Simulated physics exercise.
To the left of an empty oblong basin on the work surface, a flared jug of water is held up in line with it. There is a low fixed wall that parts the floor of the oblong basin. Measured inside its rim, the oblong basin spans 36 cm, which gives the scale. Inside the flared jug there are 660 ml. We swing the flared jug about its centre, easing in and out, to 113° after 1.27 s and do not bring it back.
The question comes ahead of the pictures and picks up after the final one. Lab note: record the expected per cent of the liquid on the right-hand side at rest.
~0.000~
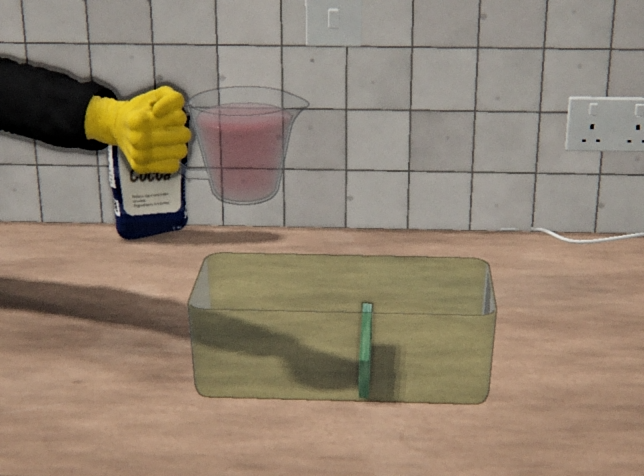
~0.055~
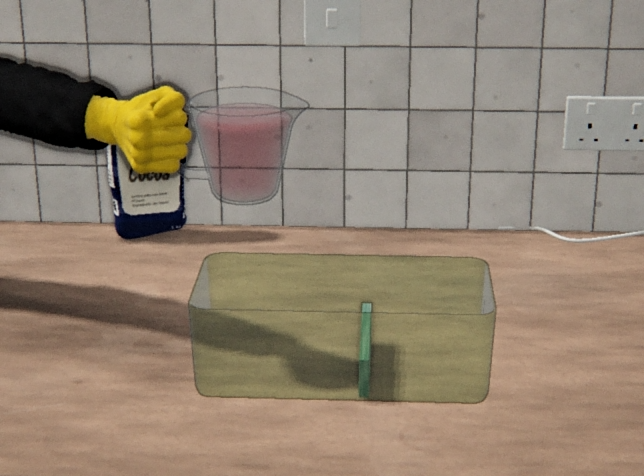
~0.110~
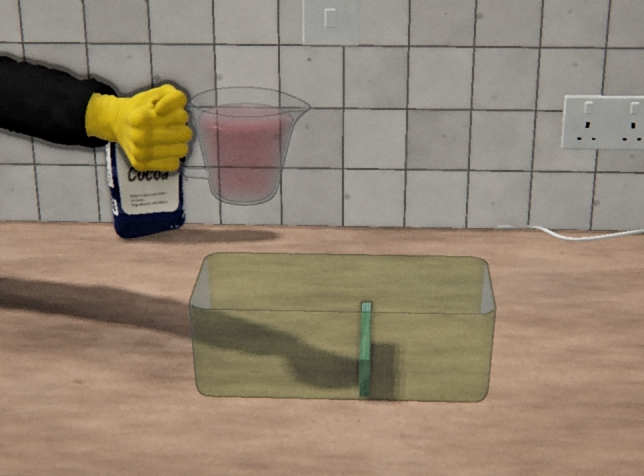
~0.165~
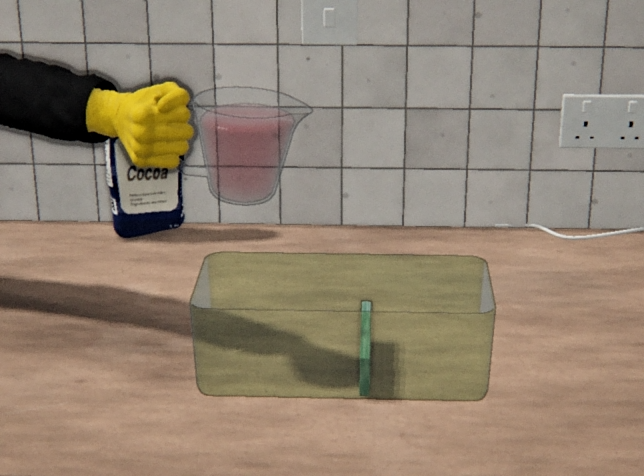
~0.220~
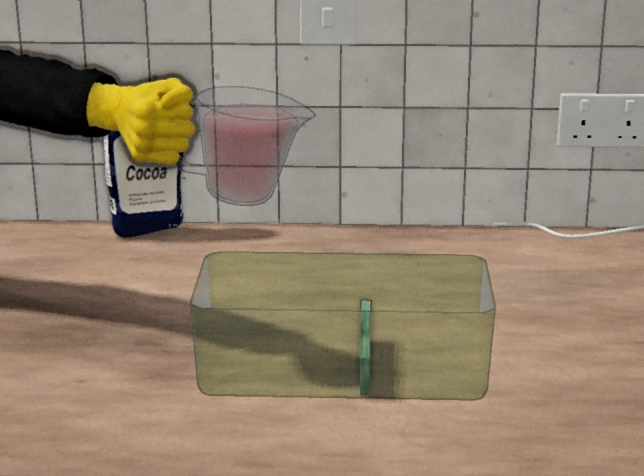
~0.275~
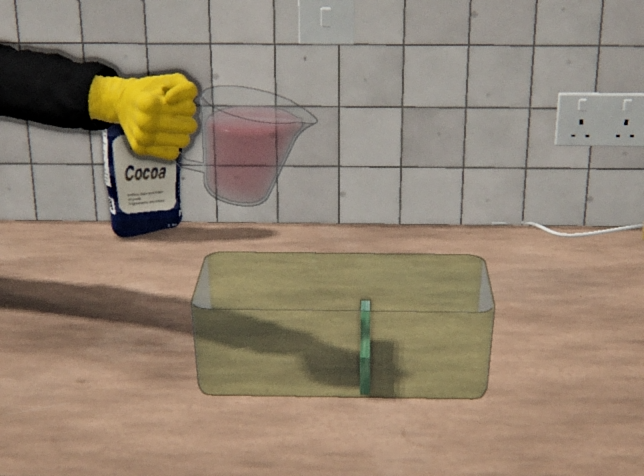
Expected right-hand share: 51 per cent.
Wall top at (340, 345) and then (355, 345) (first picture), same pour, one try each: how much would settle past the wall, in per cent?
In order, 80 and 70 per cent.
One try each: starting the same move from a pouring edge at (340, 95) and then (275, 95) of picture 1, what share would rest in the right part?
Some 85 and 10 per cent, in that order.
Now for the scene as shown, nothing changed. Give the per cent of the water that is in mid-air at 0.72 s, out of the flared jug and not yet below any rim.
My guess is roughly 24 %.
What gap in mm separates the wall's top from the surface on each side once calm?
On the left it's about 42 mm; on the right, about 36 mm.
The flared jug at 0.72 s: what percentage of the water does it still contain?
I'd put it near 64 percent.
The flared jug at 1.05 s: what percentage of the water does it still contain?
Near 8 in a hundred.
After 0.72 s the tilt is 69° and 64 per cent is still to pour, 1 is left of the wall and 10 right of it.
After 1.05 s the tilt is 105° and 8 per cent is still to pour, 28 is left of the wall and 51 right of it.
After 1.40 s the tilt is 113° and 0 per cent is still to pour, 47 is left of the wall and 51 right of it.
After 1.77 s the tilt is 113° and 0 per cent is still to pour, 47 is left of the wall and 51 right of it.
In the end 47 per cent lies left of the wall, 51 right of it and 2 outside.
